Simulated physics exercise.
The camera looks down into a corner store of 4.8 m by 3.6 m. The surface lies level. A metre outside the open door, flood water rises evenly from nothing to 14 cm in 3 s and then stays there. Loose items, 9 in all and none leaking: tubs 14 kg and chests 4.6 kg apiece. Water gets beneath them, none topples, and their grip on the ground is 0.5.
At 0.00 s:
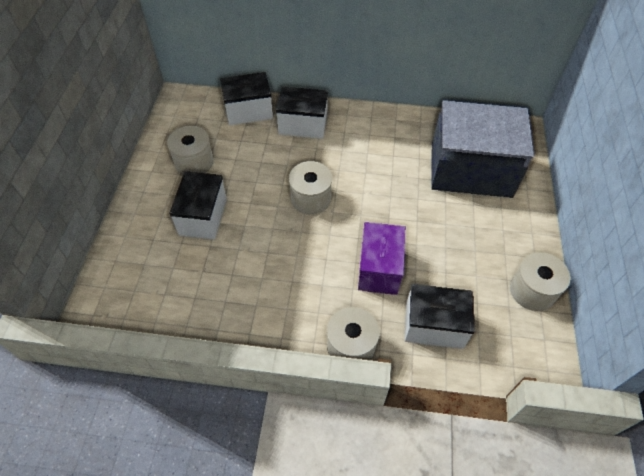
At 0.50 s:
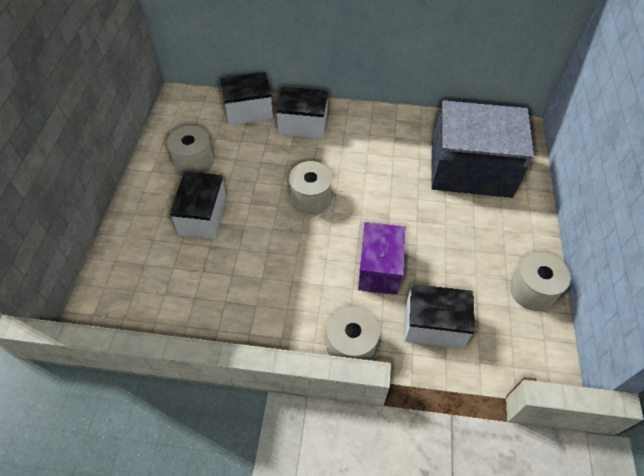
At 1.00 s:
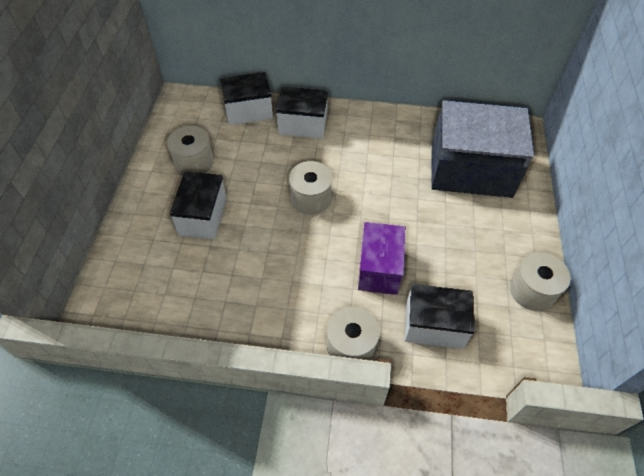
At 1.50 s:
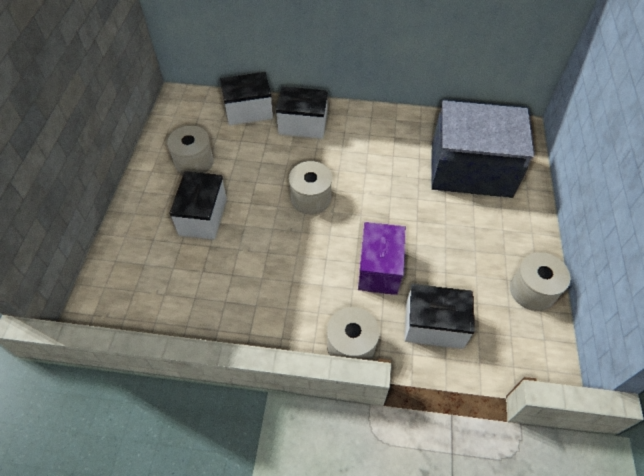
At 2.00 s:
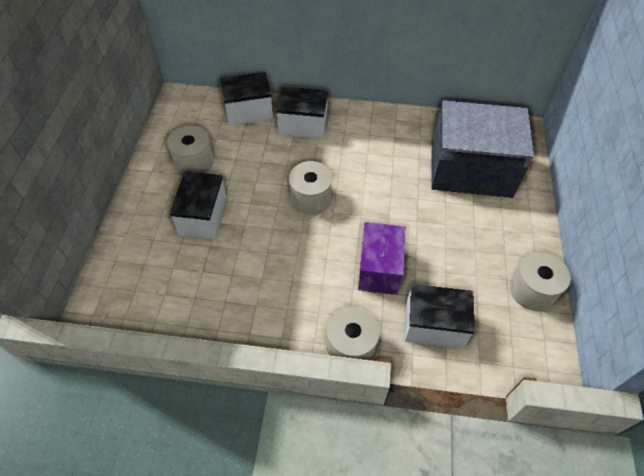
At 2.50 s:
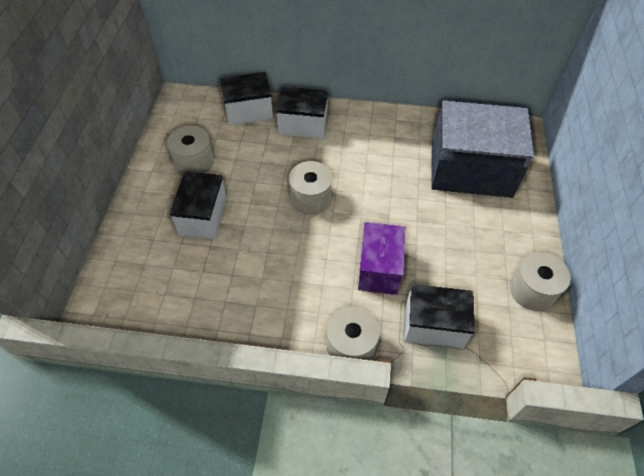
Water spreading over the ground outside a walled store, then creeping into the doorway, while the chests and tubs inside stay still.
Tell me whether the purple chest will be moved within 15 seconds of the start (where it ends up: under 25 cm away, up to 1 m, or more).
The purple chest gets carried off.
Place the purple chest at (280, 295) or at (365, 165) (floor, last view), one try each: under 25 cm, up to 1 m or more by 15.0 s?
In that order: It holds its place; it ends far away.
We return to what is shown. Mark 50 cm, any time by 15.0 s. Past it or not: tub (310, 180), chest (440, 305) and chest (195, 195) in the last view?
In turn: Short of it, more, over.
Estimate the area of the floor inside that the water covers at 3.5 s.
About 2.0 m2.
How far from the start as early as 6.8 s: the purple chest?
Roughly 80 cm by then.
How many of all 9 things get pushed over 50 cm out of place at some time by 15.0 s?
That makes 5.
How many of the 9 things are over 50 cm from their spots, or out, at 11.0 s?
By then 4.
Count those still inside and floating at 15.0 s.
I count 5.
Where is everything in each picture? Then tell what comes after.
In the first frame, the purple chest at (383, 248), on the bottom; 0.0 m2 under water; 0 of 9 have shifted.
In the second frame, the purple chest at (383, 248), on the bottom; water covers 0.0 m2; 0 of 9 have shifted.
In the third frame, the purple chest at (383, 248), on the bottom; water covers 0.0 m2; 0 of 9 have shifted.
In the fourth frame, the purple chest at (383, 248), on the bottom; 0.0 m2 under water; 0 of 9 have shifted.
In the fifth frame, the purple chest at (383, 248) rests on the ground; 0.0 m2 under water; 0 of 9 have shifted.
In the sixth frame, the purple chest at (383, 248), on the bottom; water covers 0.3 m2; 0 of 9 have shifted.
After 3.5 s the purple chest is near (383, 248), 0.0 m from its start, aground; 0 afloat.
After 6.8 s the purple chest is near (327, 205), 0.7 m from its start, aground; 1 afloat.
After 11.0 s the purple chest is near (281, 210), 1.1 m from its start, aground; 3 afloat.
After 15.0 s the purple chest is near (218, 304), 1.6 m from its start, afloat; 5 afloat.
